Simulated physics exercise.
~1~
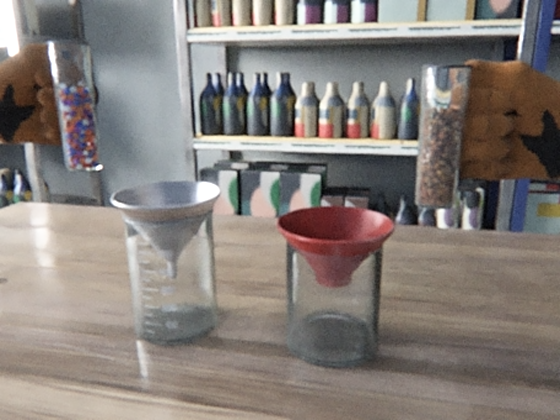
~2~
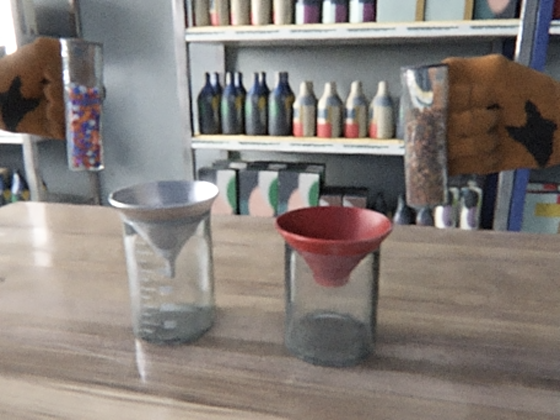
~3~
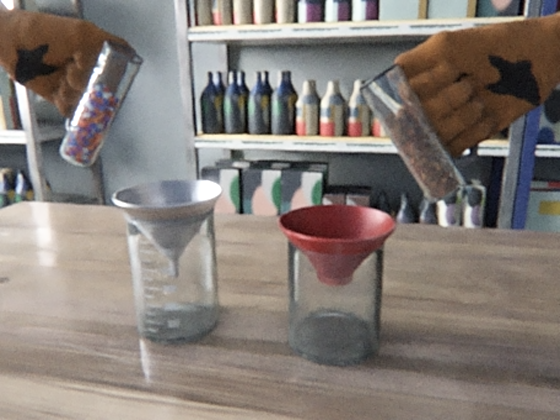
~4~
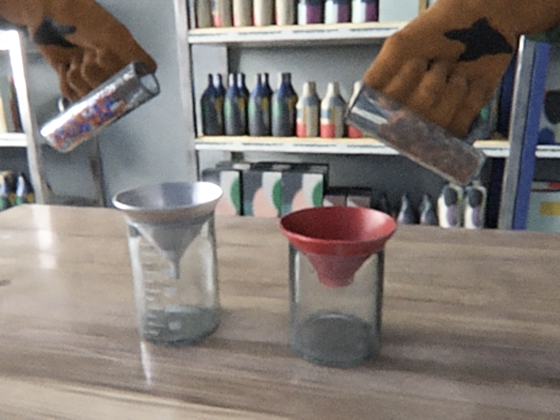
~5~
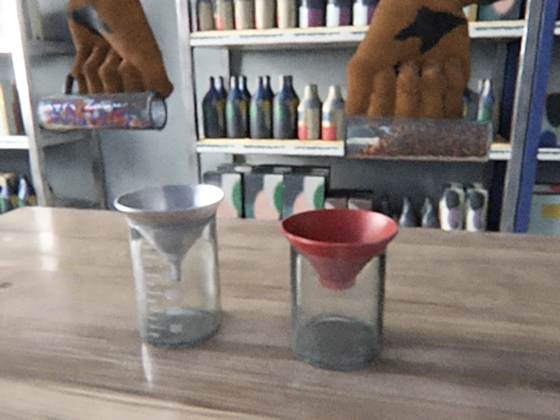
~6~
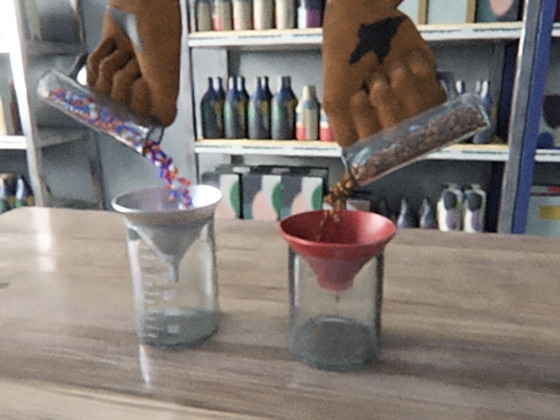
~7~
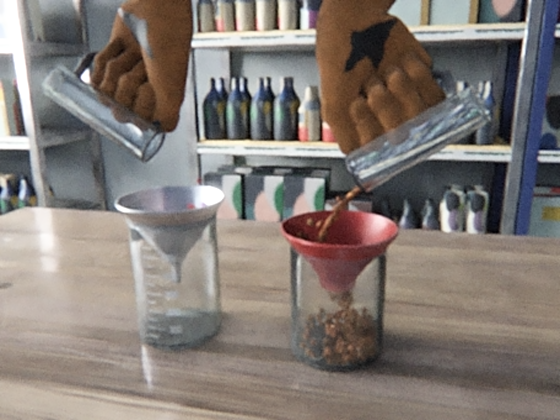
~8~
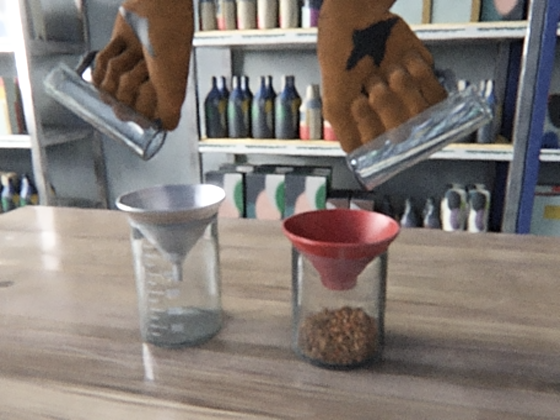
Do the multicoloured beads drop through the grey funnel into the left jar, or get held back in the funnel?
They get held back in the grey funnel and the left jar stays empty, while the brown bits all pass through the red funnel into the right jar.
